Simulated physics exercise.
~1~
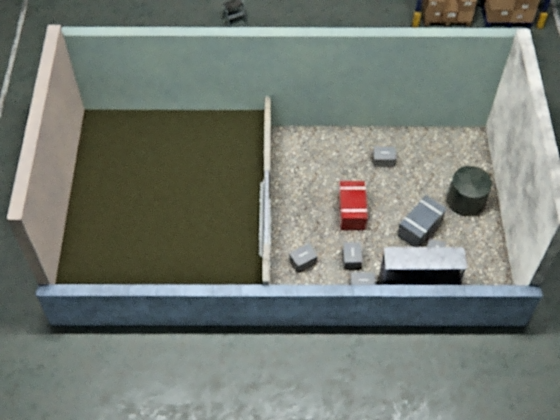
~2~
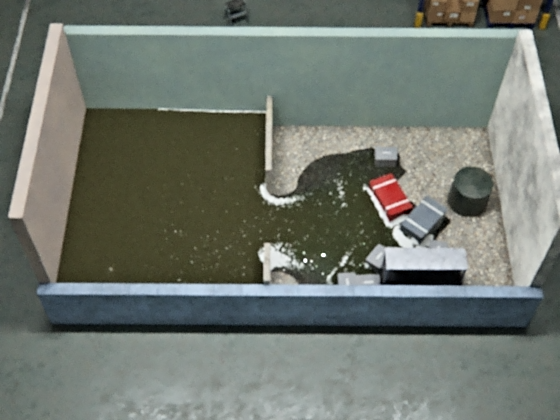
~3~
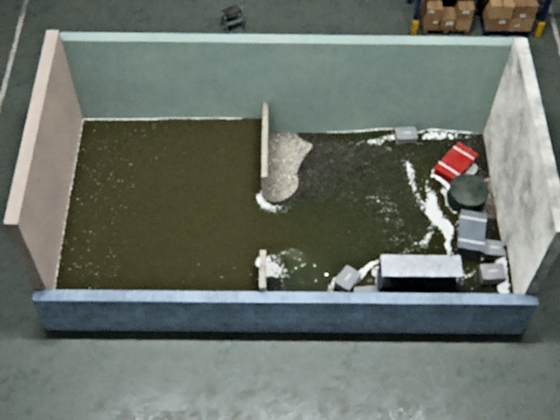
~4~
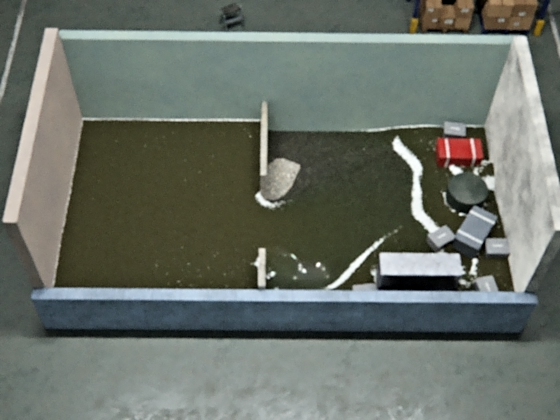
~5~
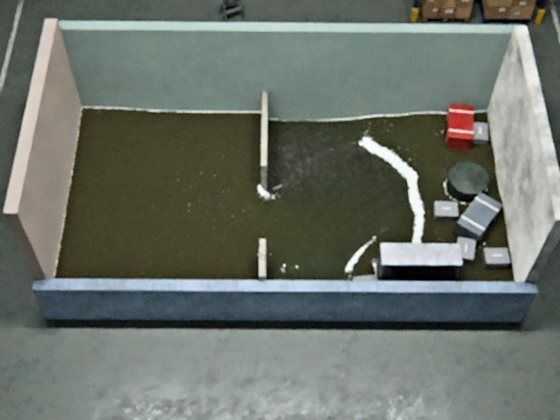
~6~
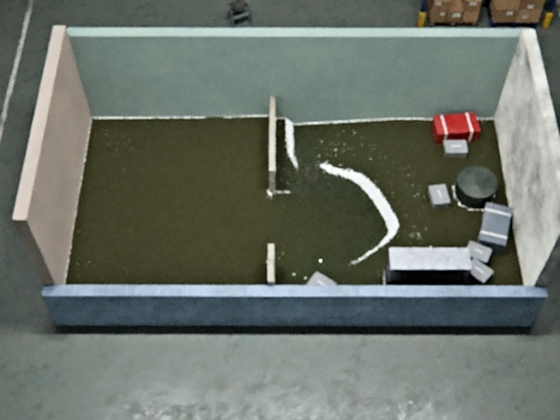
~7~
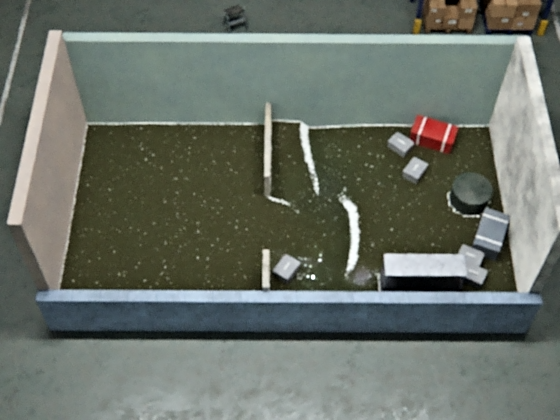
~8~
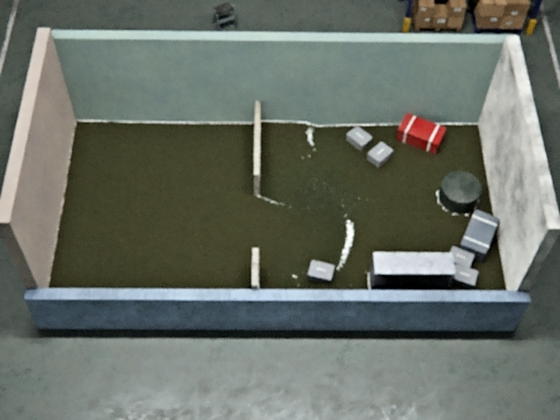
Murky water fills the left side of a walled enclosure, then bursts through a gap in the partition onto the dry gravel floor at right. It spreads in a foaming tongue around the red trunk and grey boxes, shoving several of them rightward. Soon the gravel is covered, and the red trunk is carried up toward the far right corner. White foam lines drift back toward the partition and shrink as the flow calms. Some smaller grey boxes float back leftward, and the red trunk follows slightly, ending afloat near the back wall.
